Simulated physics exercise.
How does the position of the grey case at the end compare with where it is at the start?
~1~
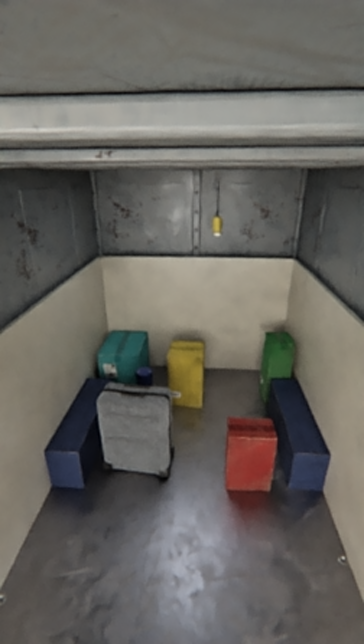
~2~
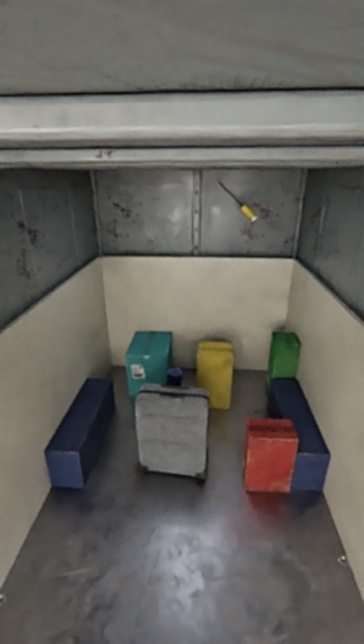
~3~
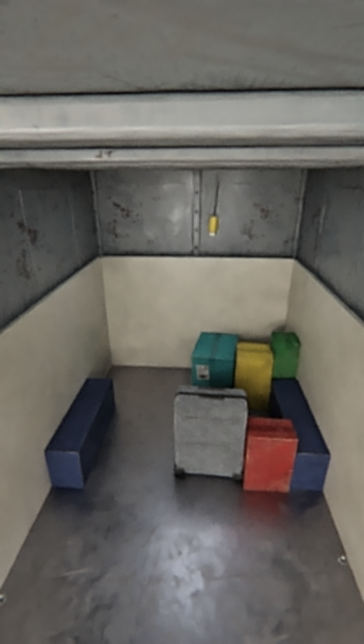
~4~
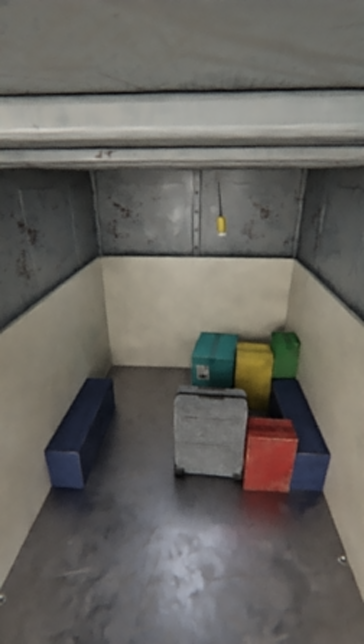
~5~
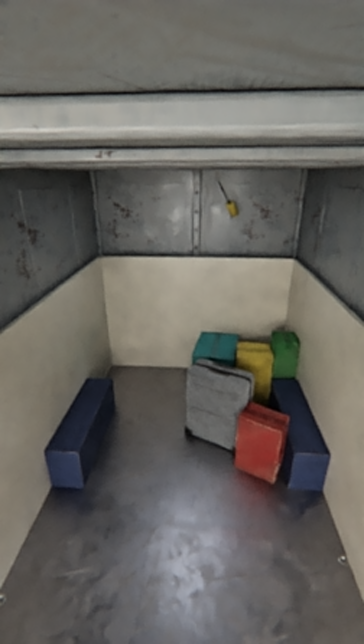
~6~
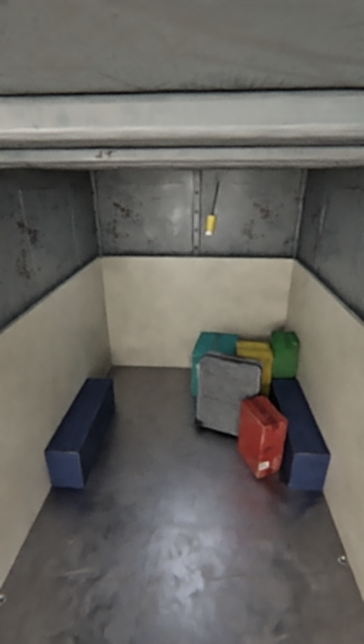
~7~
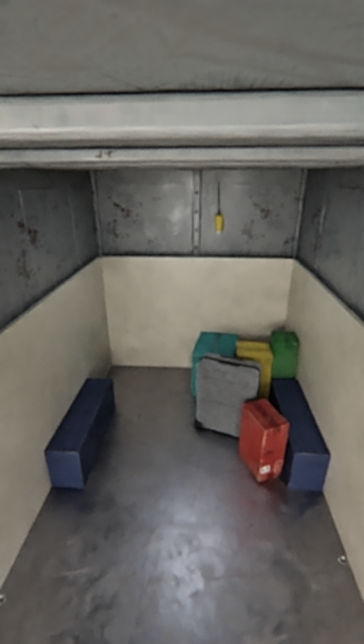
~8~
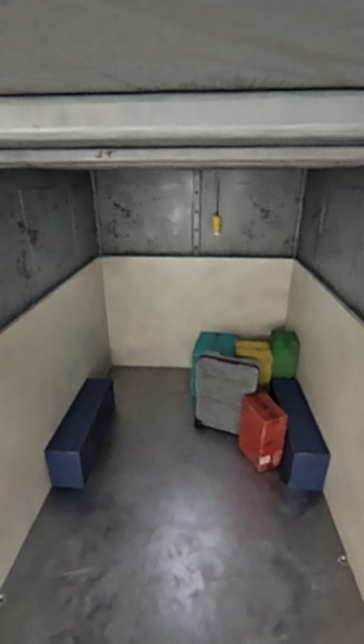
At the start the grey case stands left of centre, near the left wheel box. At the end it is right of centre and farther towards the front wall, just in front of the turquoise and yellow boxes.
